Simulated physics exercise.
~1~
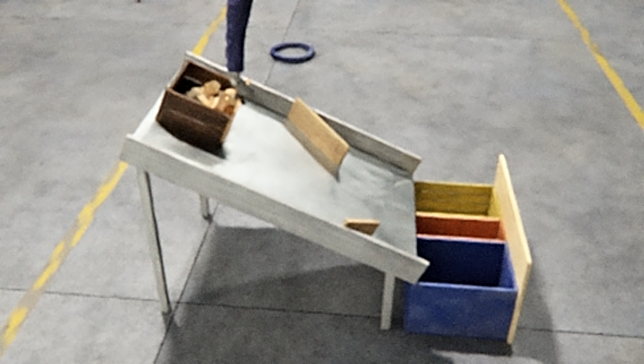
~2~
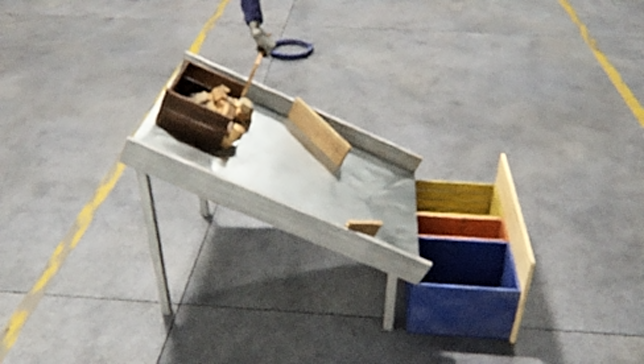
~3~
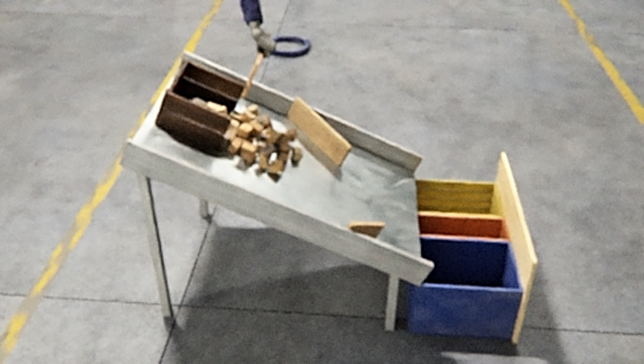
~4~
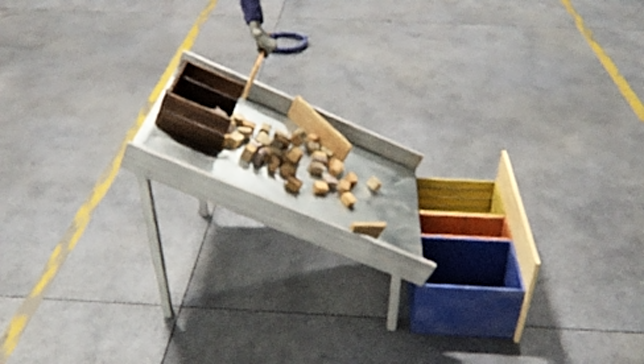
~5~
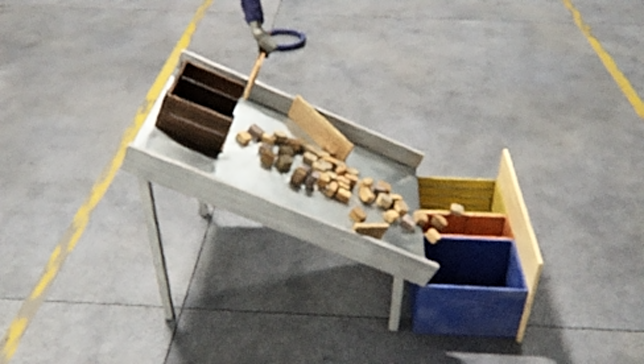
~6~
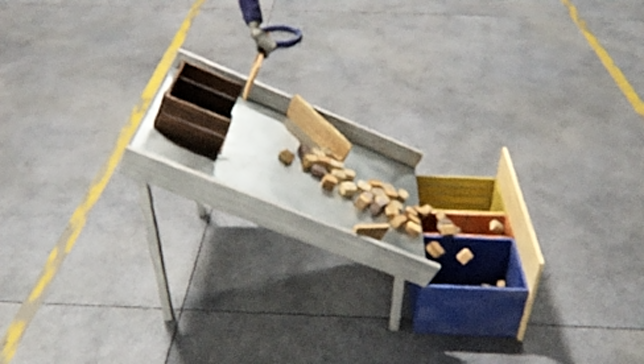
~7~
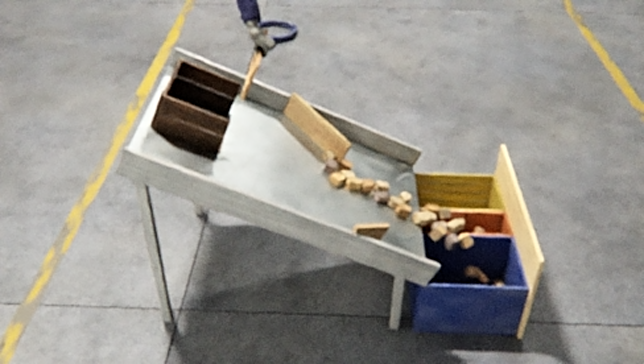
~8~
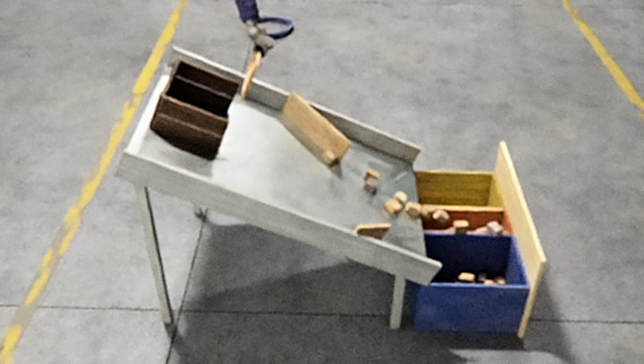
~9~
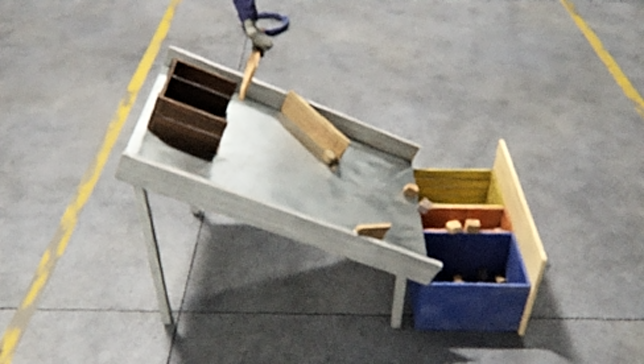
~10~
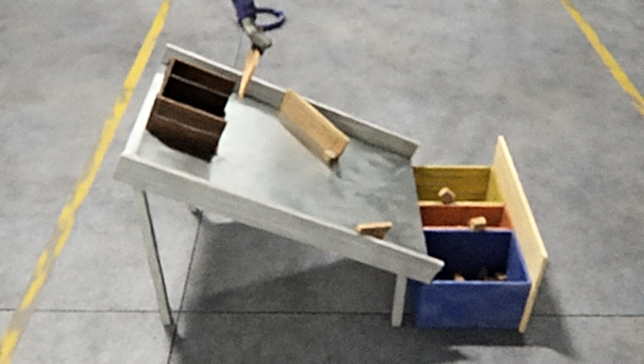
On a sloping table, wooden blocks slide from a pen into bins, mostly the orange one.
